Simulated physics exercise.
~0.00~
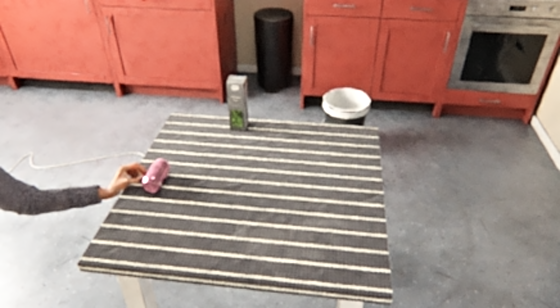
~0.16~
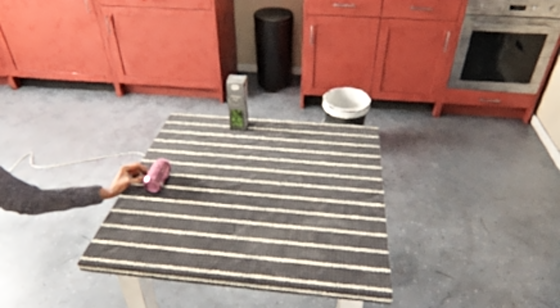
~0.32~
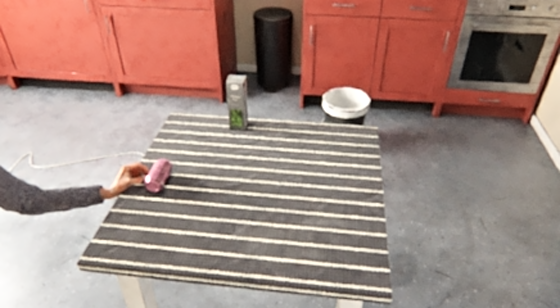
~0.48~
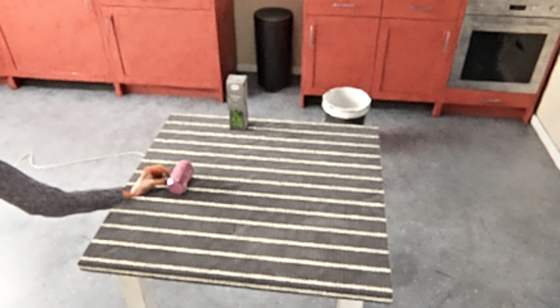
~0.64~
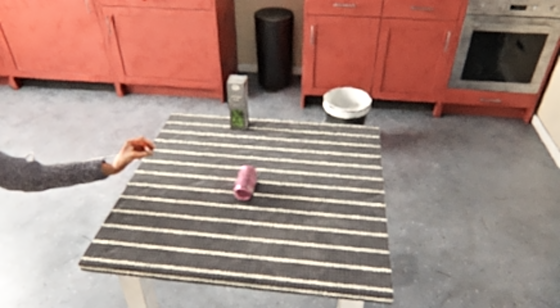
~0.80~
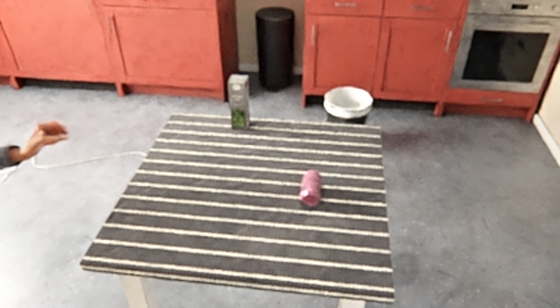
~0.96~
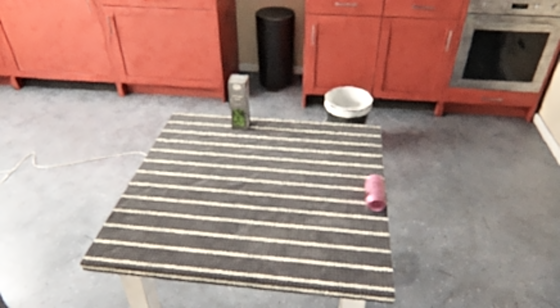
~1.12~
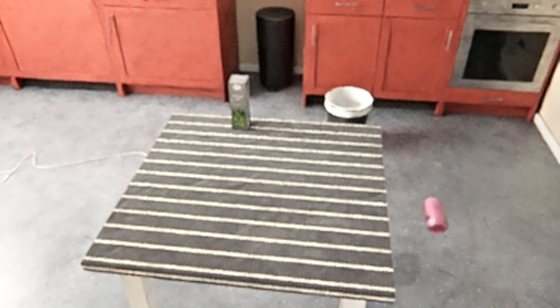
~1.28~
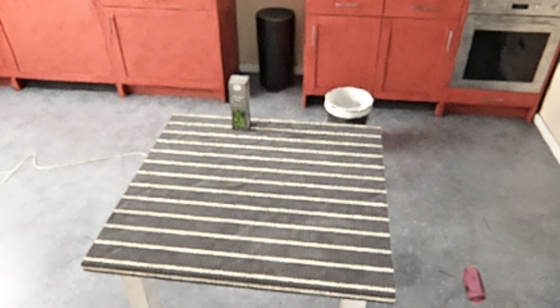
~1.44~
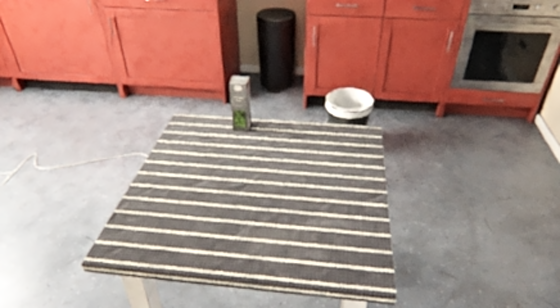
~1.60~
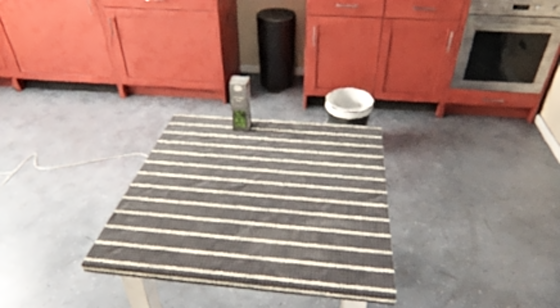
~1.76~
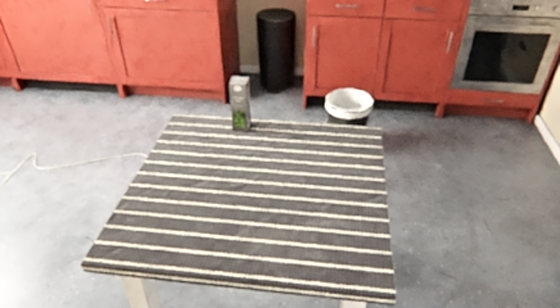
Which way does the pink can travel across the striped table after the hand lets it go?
The pink can rolls to the right across the table and goes over its right edge.
In a kitchen, a hand sends a pink can rolling right off a striped table.
